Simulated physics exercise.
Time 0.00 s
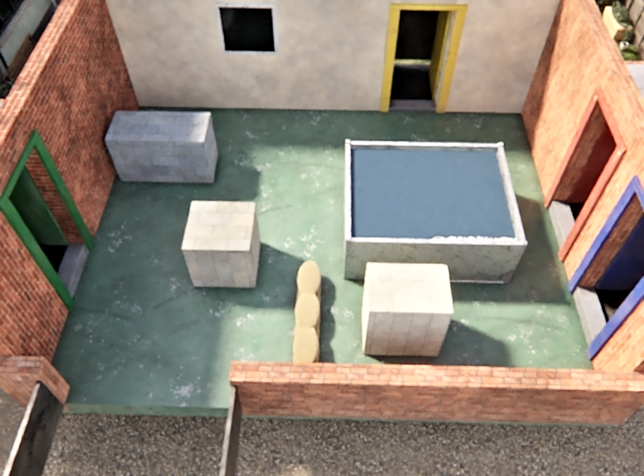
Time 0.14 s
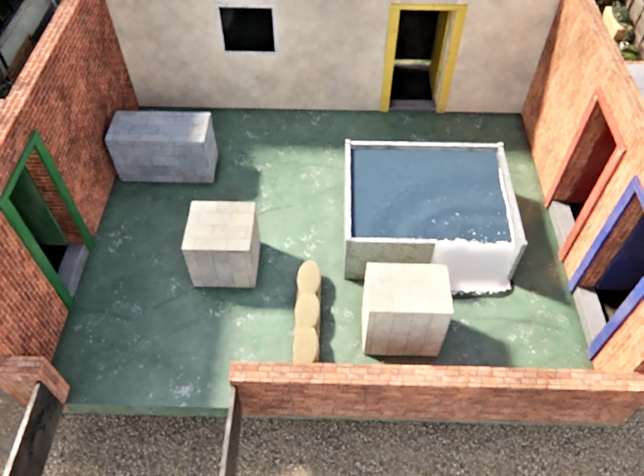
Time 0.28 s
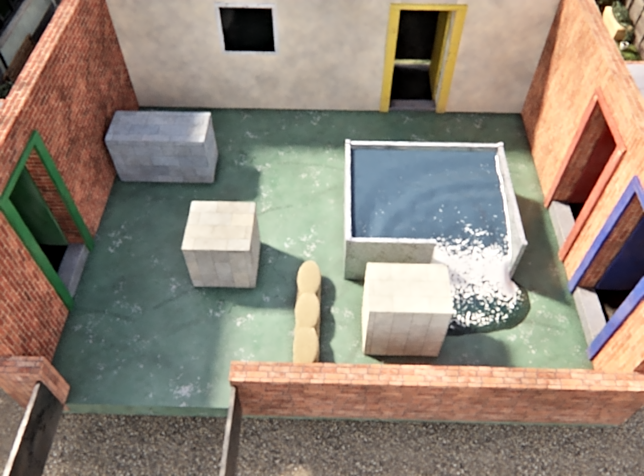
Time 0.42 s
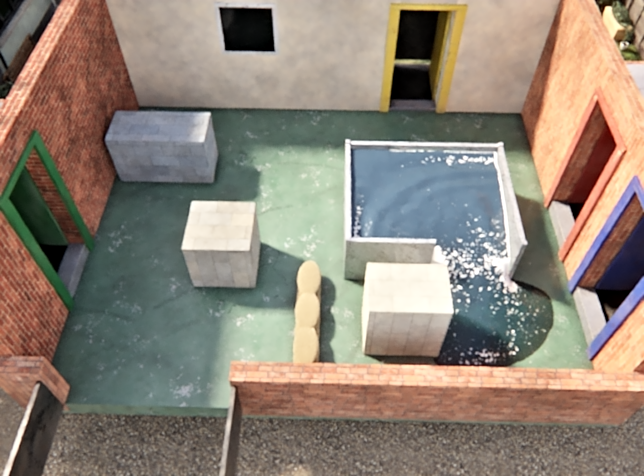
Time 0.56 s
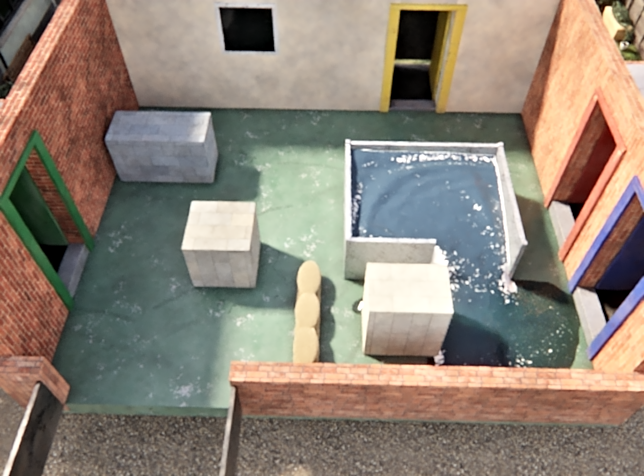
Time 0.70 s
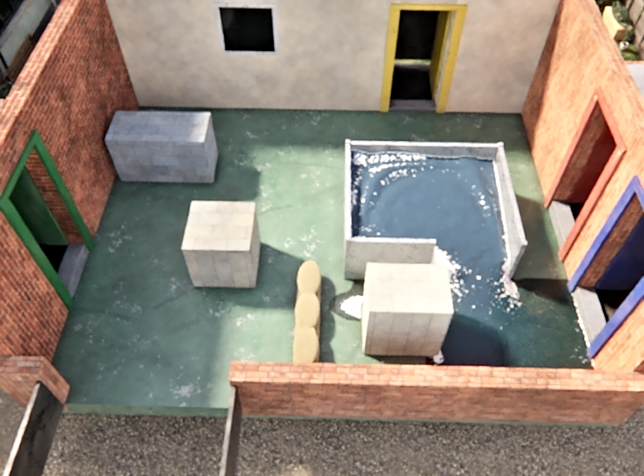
In a walled yard with a green floor, a rectangular tank of still blue water stands near pale blocks and stacked sandbags. Part of its front side gives way at the right, and white, foaming water pours out, then spreads darkly across the floor around the nearest block toward the right wall.
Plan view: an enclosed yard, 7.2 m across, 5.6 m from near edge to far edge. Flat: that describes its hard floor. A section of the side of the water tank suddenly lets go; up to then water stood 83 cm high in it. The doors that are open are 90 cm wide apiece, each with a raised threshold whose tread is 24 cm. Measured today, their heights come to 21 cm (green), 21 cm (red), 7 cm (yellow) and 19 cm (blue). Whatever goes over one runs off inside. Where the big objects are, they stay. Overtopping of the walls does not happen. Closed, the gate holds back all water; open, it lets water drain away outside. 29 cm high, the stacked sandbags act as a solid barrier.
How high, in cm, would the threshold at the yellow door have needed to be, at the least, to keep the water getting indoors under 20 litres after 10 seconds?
About 5.5 cm.
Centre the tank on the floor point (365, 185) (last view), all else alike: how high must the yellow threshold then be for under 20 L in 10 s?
It must be around 9.5 cm tall.
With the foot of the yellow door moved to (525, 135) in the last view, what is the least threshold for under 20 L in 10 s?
Roughly 20 cm.
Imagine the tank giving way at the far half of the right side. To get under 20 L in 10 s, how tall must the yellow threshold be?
Minimum height: Approx. 8.5 cm.
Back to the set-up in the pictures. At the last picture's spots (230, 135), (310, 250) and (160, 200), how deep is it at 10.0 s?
15, 6 and 8 cm, respectively.
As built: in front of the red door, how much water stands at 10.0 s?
It comes to about 6.0 centimetres deep.
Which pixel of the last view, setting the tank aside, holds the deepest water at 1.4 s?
Around pixel (590, 398).
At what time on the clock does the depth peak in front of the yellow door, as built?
The level tops out around 5.5 s.
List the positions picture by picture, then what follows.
In the first picture, still water, 83 cm deep, in the water tank at (429, 193); the yellow door at (419, 66) is dry.
In the second picture, the front is at a hidden place, 0.3 m from the gap at (469, 268); 0.2 m2 of floor is wet, 83 cm left at the back.
In the third picture, the front is at a hidden place, 0.8 m from the gap at (468, 268); 1.0 m2 of floor is wet, 83 cm left at the back.
In the fourth picture, the front is at (450, 364), 1.4 m from the gap at (468, 269); 2.1 m2 of floor is wet, 80 cm left at the back.
In the fifth picture, the gap is at (468, 269), the front 1.8 m out at a hidden place; the back of the water tank holds 72 cm.
In the sixth picture, water pours out at (468, 269) and has run 1.9 m, to a hidden place; about 11 cm deep outside, 70 cm at the back; 3.9 m in a straight line remain to the yellow door at (419, 66).
After 1.4 s water covers 20 % of the floor, deepest (72 cm) near (590, 398); it has not reached the yellow door.
After 3.0 s water covers 40 % of the floor, deepest (39 cm) near (505, 396); it has not reached the yellow door.
After 10.0 s water covers 95 % of the floor, deepest (19 cm) near (147, 146); 7 cm at the yellow door, 8 litres in over its 7 cm threshold.
At the yellow door as built, the water arrived by 3.6 s and peaked near 10 cm at 5.4 s.
Run again over the same 10 s with other heights there, 25 litres in over 5 cm, 15 litres over 6 cm. The limit of 20 litres is kept from about 5.5 cm up.
